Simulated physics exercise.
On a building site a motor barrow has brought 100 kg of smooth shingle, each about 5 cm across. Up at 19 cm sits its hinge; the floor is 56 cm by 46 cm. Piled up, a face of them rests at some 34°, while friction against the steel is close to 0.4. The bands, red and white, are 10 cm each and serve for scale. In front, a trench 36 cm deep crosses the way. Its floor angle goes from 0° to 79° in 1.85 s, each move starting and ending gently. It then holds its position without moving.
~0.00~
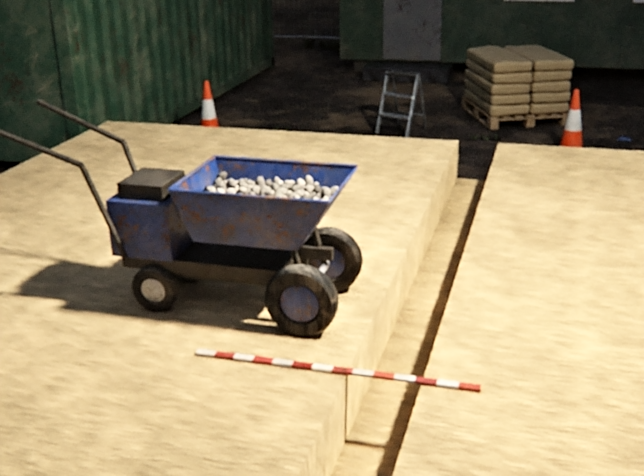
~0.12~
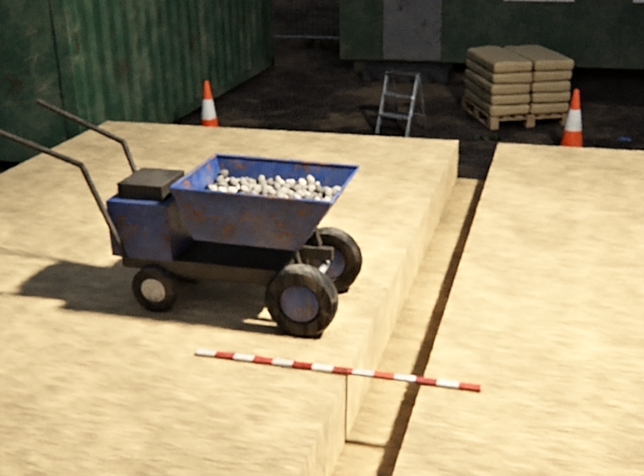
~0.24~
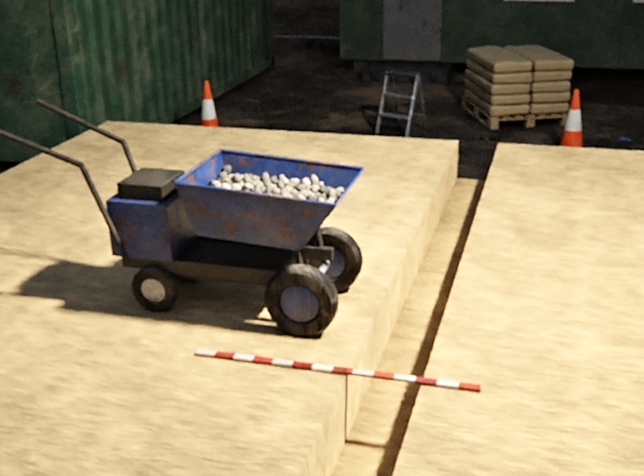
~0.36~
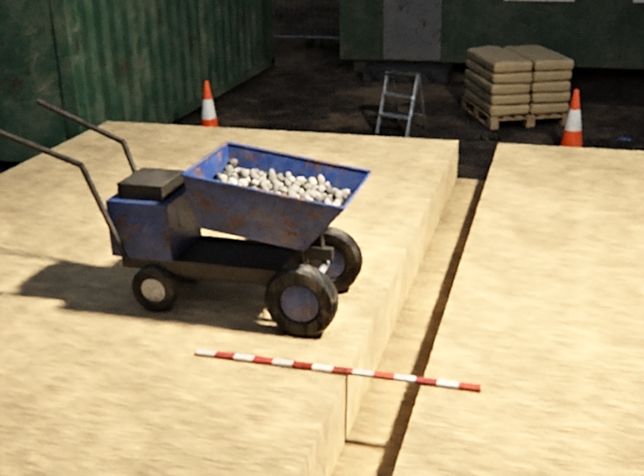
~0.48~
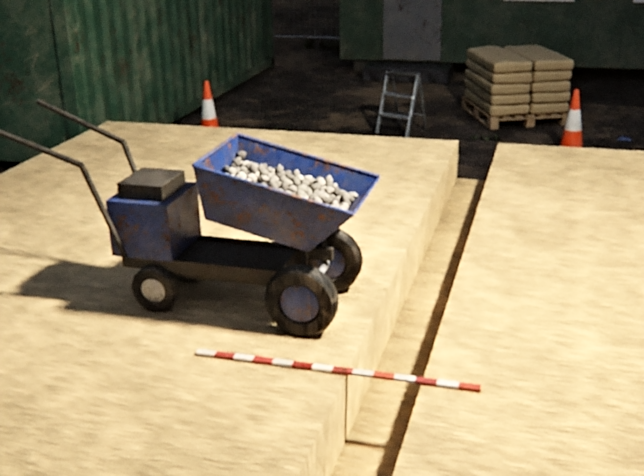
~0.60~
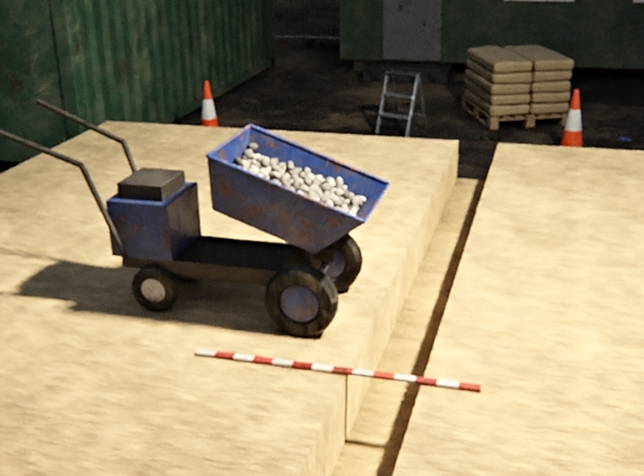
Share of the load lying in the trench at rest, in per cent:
38 per cent.
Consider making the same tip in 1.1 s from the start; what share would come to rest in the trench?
In that case some 30 per cent.
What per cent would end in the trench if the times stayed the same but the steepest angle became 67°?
Share in trench: Approx. 50%.
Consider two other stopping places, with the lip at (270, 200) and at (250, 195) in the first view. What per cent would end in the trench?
First spot about 100, second spot about 95 per cent.
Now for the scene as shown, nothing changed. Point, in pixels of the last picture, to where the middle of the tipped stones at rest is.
About (465, 324).
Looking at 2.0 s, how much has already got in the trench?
Roughly 15 percent of the load.
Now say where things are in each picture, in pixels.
Lip at (328, 203), floor tilted 0°, highest stones at (285, 186), in the first picture.
Lip at (330, 203), floor tilted 1°, highest stones at (276, 186); the stones move at 0.1 m/s on average, in the second picture.
Lip at (336, 205), floor tilted 4°, highest stones at (246, 180); the stones move at 0.3 m/s on average, in the third picture.
Lip at (343, 209), floor tilted 8°, highest stones at (235, 174); the stones move at 0.4 m/s on average, in the fourth picture.
Lip at (353, 215), floor tilted 13°, highest stones at (244, 167); the stones move at 0.4 m/s on average, in the fifth picture.
Lip at (364, 222), floor tilted 20°, highest stones at (252, 159); the stones move at 0.5 m/s on average, in the sixth picture.
After 1.4 s the floor is at 67°; 97 % in the skip, 2 % in the trench, 1 % past the trench; the foremost stones are at (442, 292).
After 2.0 s the floor is at 79°; 28 % in the skip, 15 % in the trench, 57 % past the trench; the foremost stones are at (584, 327).
After 2.3 s the floor is at 79°; 5 % in the skip, 28 % in the trench, 67 % past the trench; the foremost stones are at (643, 331).
After 4.2 s the floor is at 79°; 0 % in the skip, 38 % in the trench, 62 % past the trench; the foremost stones are past the picture's edge.
